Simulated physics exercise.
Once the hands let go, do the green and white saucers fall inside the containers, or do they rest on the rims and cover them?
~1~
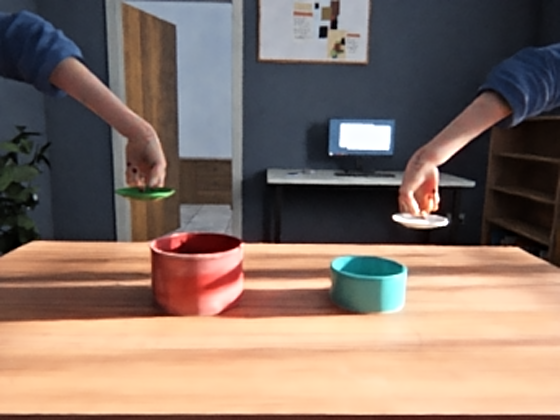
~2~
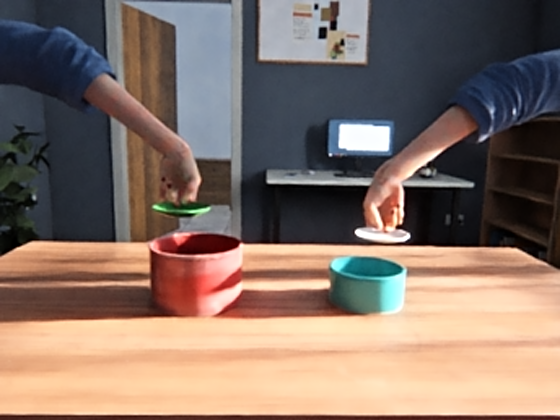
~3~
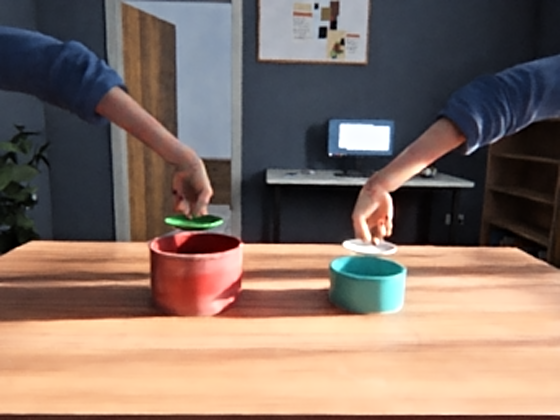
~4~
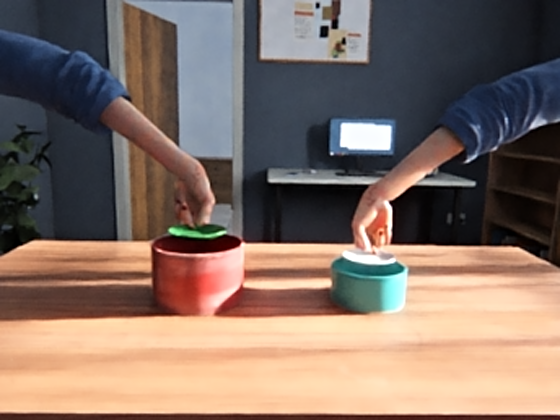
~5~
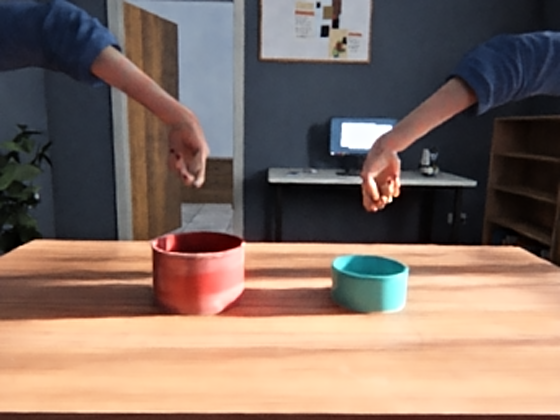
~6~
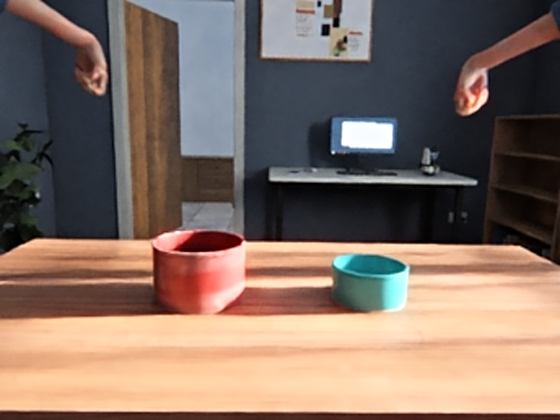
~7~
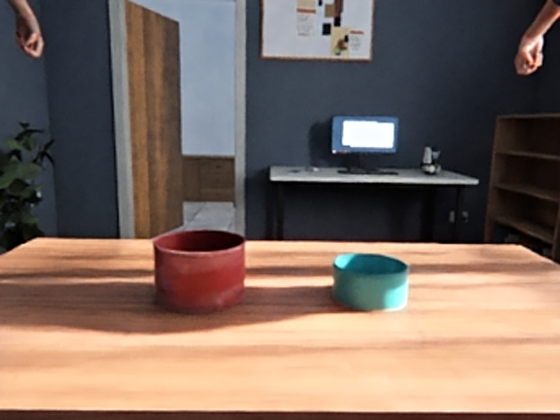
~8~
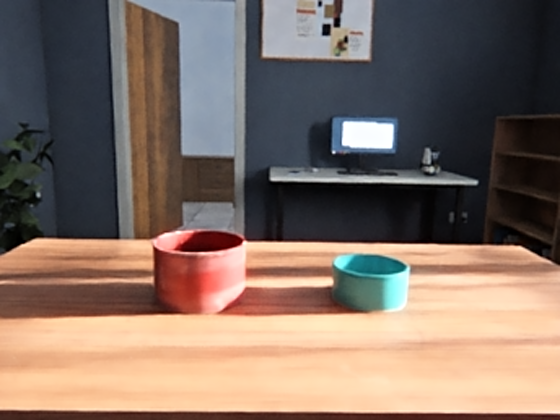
Both fall inside. The white saucer slips past the rim of the teal container, and the green saucer slips past the rim of the red one.
